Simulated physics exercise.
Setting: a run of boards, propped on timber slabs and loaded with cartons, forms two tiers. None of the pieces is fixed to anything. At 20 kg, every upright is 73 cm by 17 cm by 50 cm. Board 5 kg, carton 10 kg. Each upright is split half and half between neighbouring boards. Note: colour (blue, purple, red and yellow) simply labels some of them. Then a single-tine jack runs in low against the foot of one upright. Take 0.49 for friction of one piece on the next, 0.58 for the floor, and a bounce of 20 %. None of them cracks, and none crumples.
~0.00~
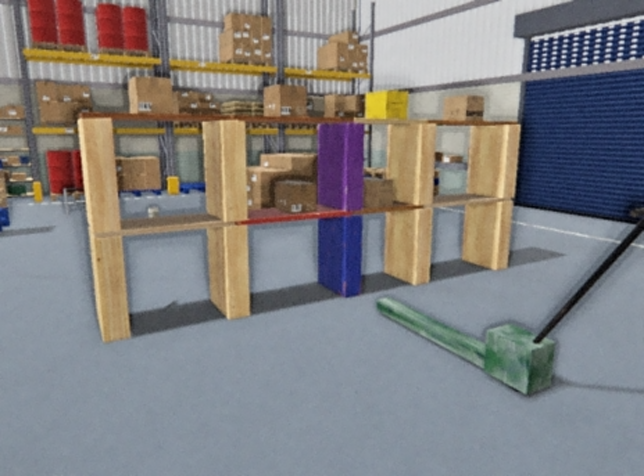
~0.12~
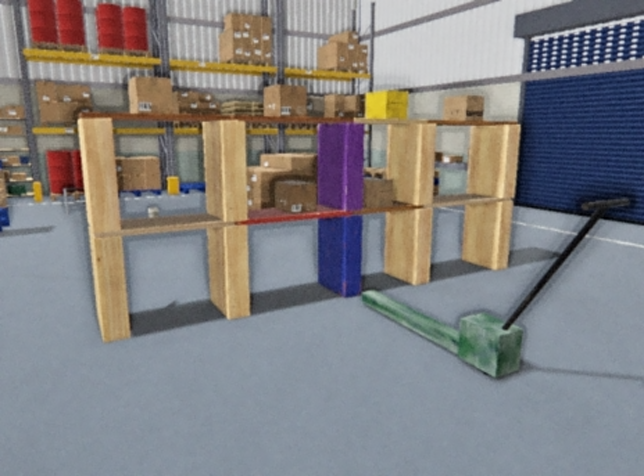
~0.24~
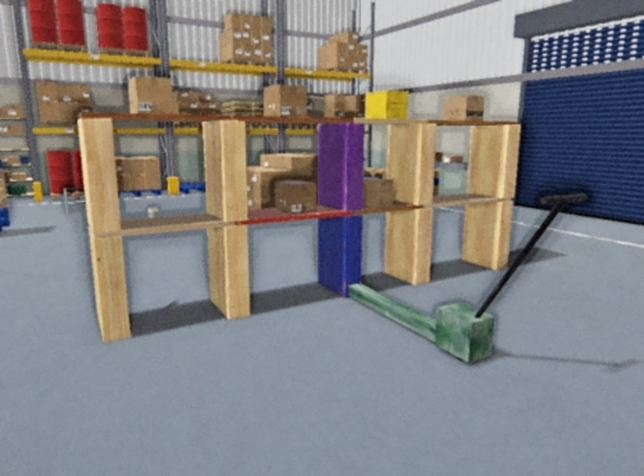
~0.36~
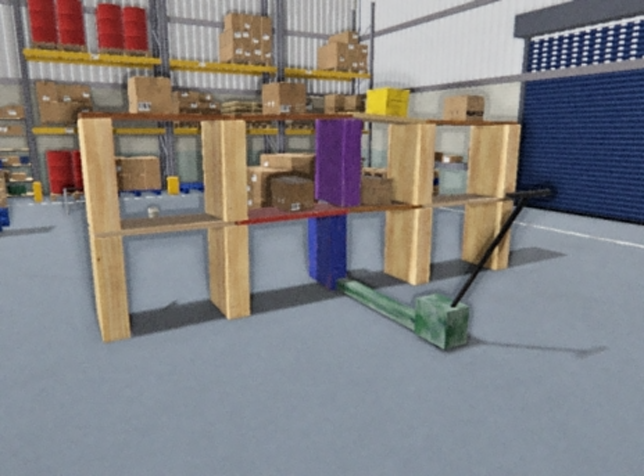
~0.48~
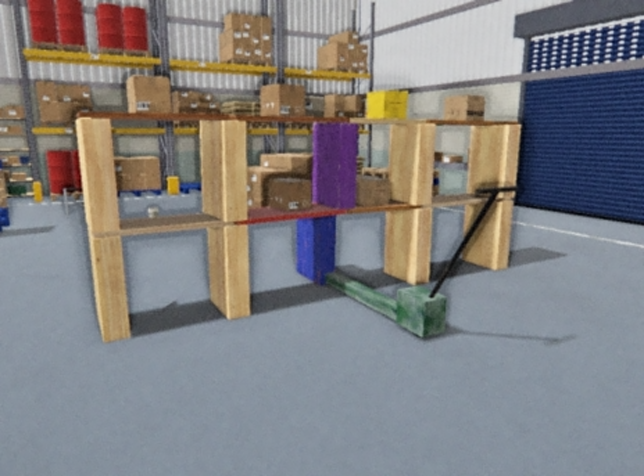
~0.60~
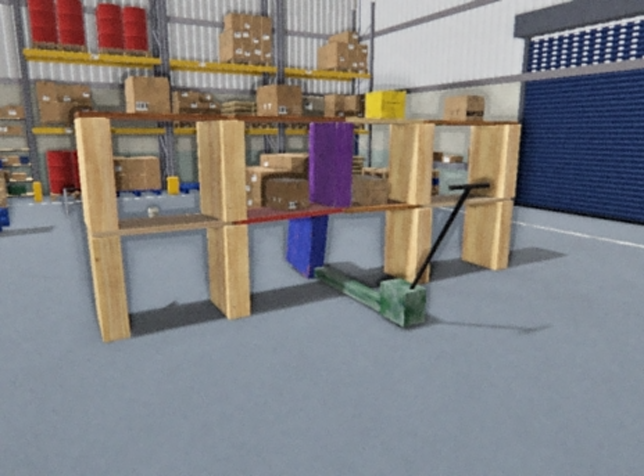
In a warehouse, a green jack with a black handle slid up to a two-tier wooden shelf and pushed the blue upright backward and left, while the purple one above it shifted slightly.
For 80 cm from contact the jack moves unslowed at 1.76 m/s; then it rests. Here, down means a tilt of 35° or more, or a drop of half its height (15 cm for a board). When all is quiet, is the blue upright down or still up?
Judged by the rule, the blue upright is not down.
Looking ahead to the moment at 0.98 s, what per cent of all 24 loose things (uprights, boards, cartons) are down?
By that time it is 40 percent.
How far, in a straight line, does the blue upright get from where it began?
It ends some 95 cm from where it began.
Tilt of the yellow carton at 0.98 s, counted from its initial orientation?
Some 40°.
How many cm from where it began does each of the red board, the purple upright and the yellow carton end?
Red 40, purple 80, yellow 160.
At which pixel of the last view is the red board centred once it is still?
Look near (273, 255) in the final frame.
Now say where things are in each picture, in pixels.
In the first frame (each place is the centre of the face we see best), jack tip (384, 306) 44 cm short; blue upright (331, 252); yellow carton (397, 105); red board (299, 218); all as stacked.
In the second frame, jack tip (369, 298) 23 cm short; blue upright (331, 252).
In the third frame, jack tip (355, 291) 18 mm short; blue upright (331, 252).
In the fourth frame, jack tip (342, 284) 19 cm in; blue upright (319, 246) moved 22 cm; yellow carton (397, 103) tilted 4°; steepest lean 5°, the carton at (302, 197); 10 have shifted.
In the fifth frame, jack tip (330, 278) 40 cm in; blue upright (308, 243) moved 41 cm; purple upright (326, 165) moved 10 cm; 10 have shifted.
In the sixth frame, jack tip (320, 272) 62 cm in; blue upright (299, 236) tilted 10°; purple upright (322, 164) moved 16 cm; red board (295, 216) moved 8 cm; 14 have shifted.
By 0.98 s, 9 of the 24 pieces down; blue upright tilted 7°; yellow carton tilted 39°, 15 cm lower.
By 1.26 s, 9 of the 24 pieces down; blue upright tilted 8°; yellow carton on its side.
When it is over (4.3 s), 9 of the 24 pieces down; blue upright moved 97 cm; red board tilted 46°, 36 cm lower; purple upright tilted 36°, 67 cm lower. In pixels of the last frame, middles, blue upright near (286, 233), red board near (273, 255).
